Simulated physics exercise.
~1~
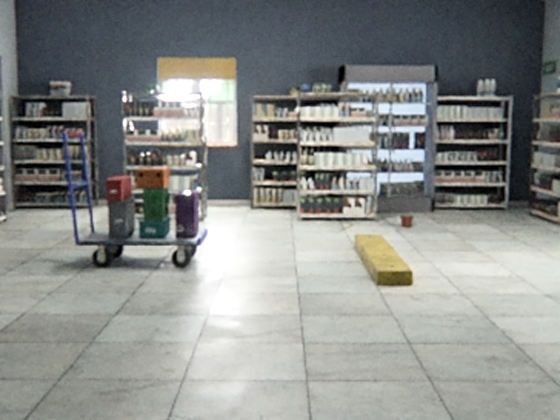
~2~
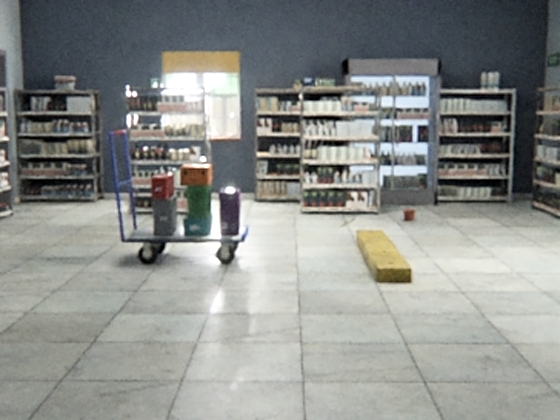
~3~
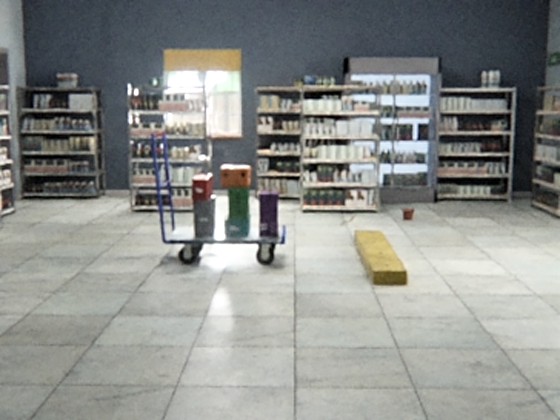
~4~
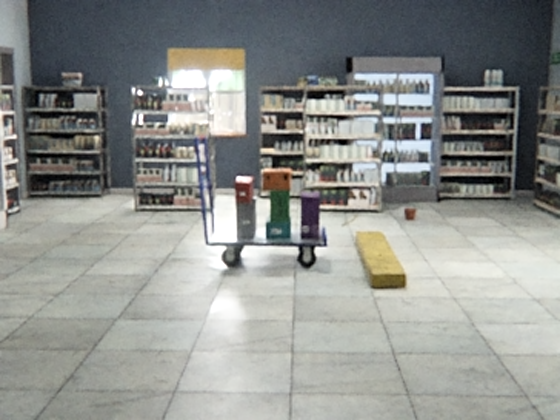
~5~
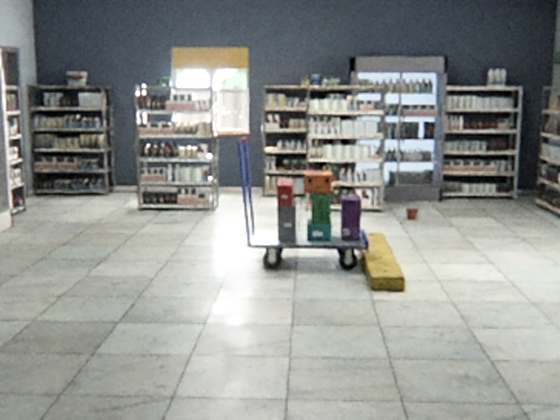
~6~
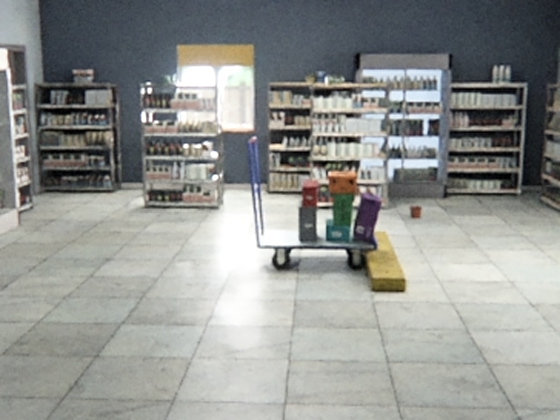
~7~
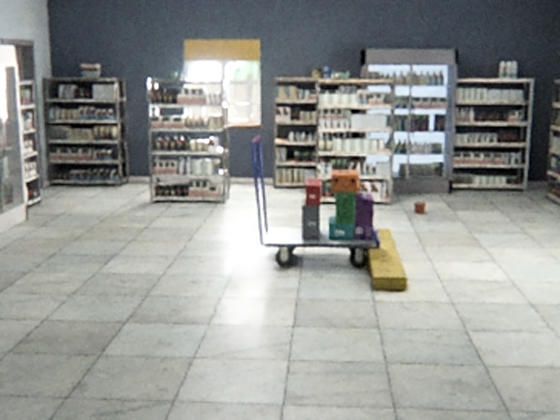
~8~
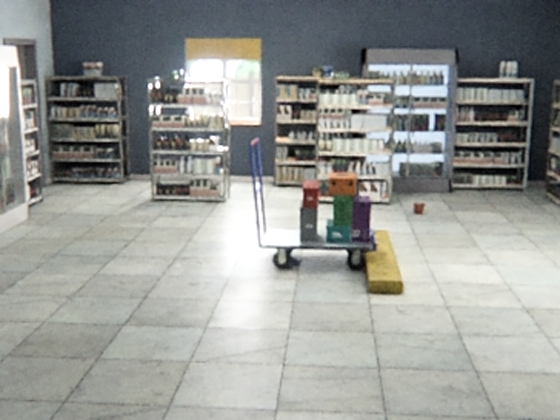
The clip shows a blue-handled stock cart carrying hard-sided toolboxes, totes and crates rolling right across a tiled floor before shelves, until it stops against a low yellow step. The purple carton ends up tilted, while the orange toolbox and other pieces remain aboard.
